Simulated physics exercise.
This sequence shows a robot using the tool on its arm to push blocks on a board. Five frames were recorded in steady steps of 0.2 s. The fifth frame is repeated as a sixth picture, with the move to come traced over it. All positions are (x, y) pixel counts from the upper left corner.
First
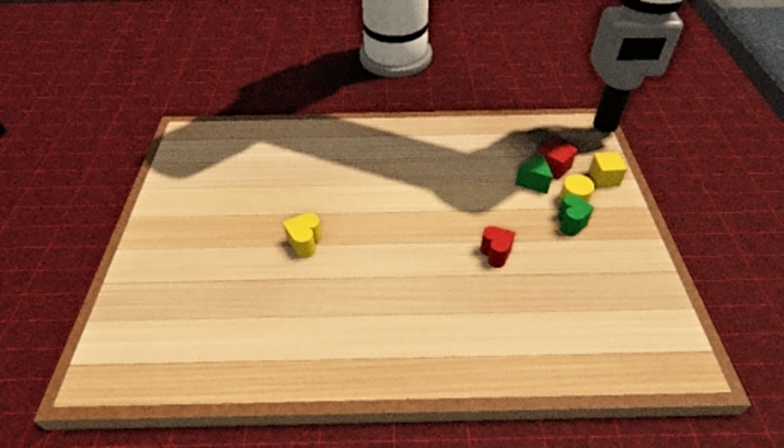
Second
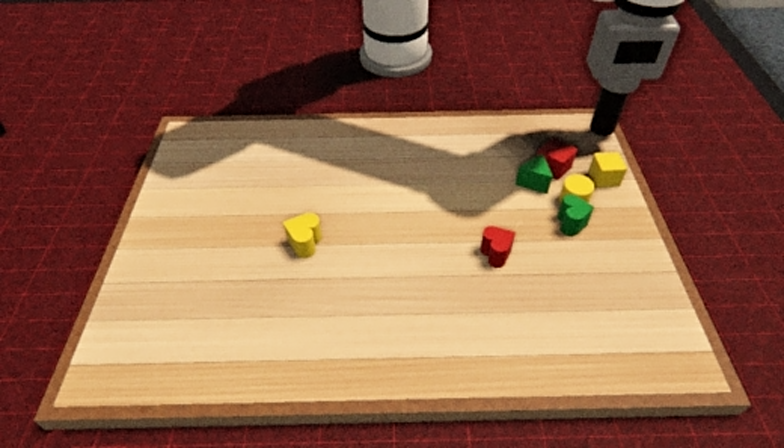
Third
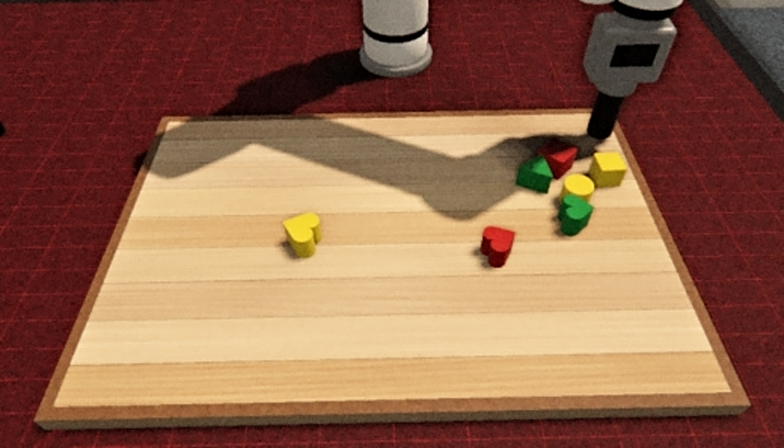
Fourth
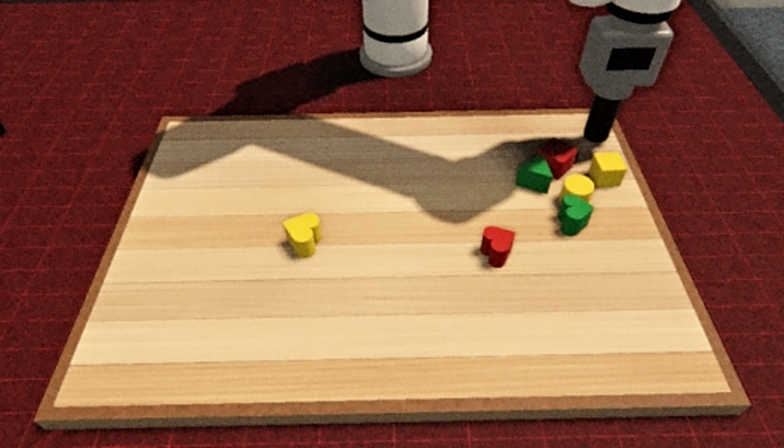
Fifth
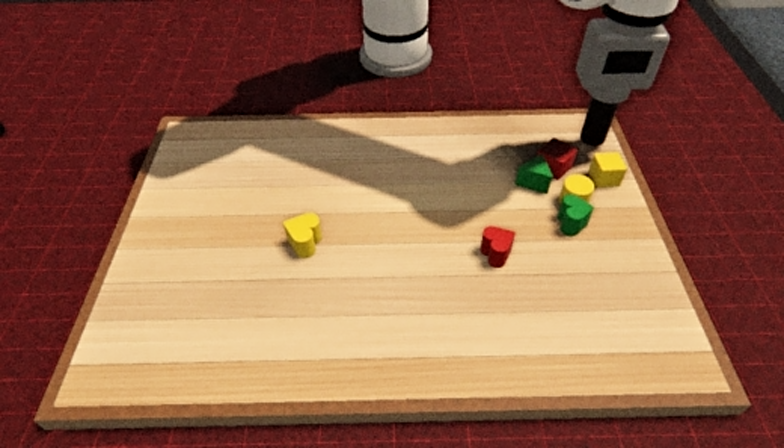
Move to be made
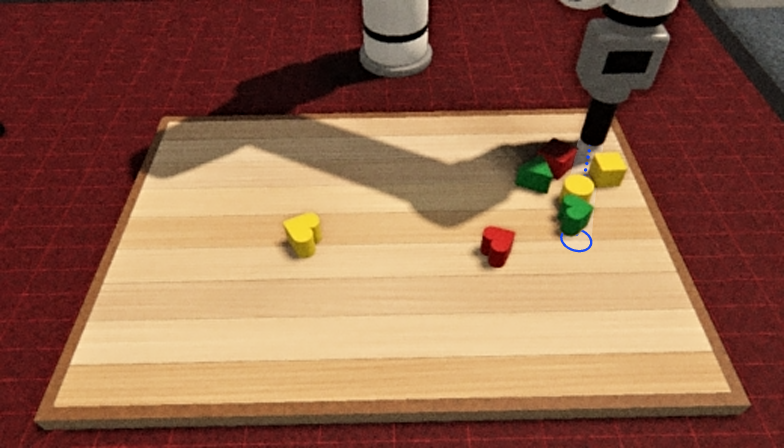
A robot arm's dark tool tip edged slightly left and down at the board's upper right corner, near a cluster of red, green and yellow blocks, while all the blocks stayed still.
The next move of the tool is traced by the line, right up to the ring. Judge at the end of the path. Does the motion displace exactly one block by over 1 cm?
No, I don't think so.
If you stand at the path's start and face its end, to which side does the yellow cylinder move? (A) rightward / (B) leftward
Choice A: Rightward.
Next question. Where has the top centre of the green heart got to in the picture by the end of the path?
I'd place it at (564, 239), taking the centre of its top.
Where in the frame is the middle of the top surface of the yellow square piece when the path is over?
Put as a pixel place, it's (617, 172).
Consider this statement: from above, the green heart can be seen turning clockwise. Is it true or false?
False - the claim does not hold.
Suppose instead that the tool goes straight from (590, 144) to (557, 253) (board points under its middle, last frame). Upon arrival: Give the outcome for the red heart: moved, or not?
It holds its position.
The drawn path runs in a line from (590, 144) to (576, 240).
The first path, step by step. One third of the way, tool (587, 168); yellow square piece (615, 168), turned 45° anticlockwise.
Two thirds of the way, tool (582, 199); green heart (570, 222), turned 65° anticlockwise; yellow cylinder (566, 200); yellow square piece (617, 172), turned 70° anticlockwise.
At the end, tool (578, 234); red square piece not moved; green heart (564, 239), turned 60° anticlockwise; yellow cylinder (552, 210); yellow square piece (617, 172), turned 70° anticlockwise.
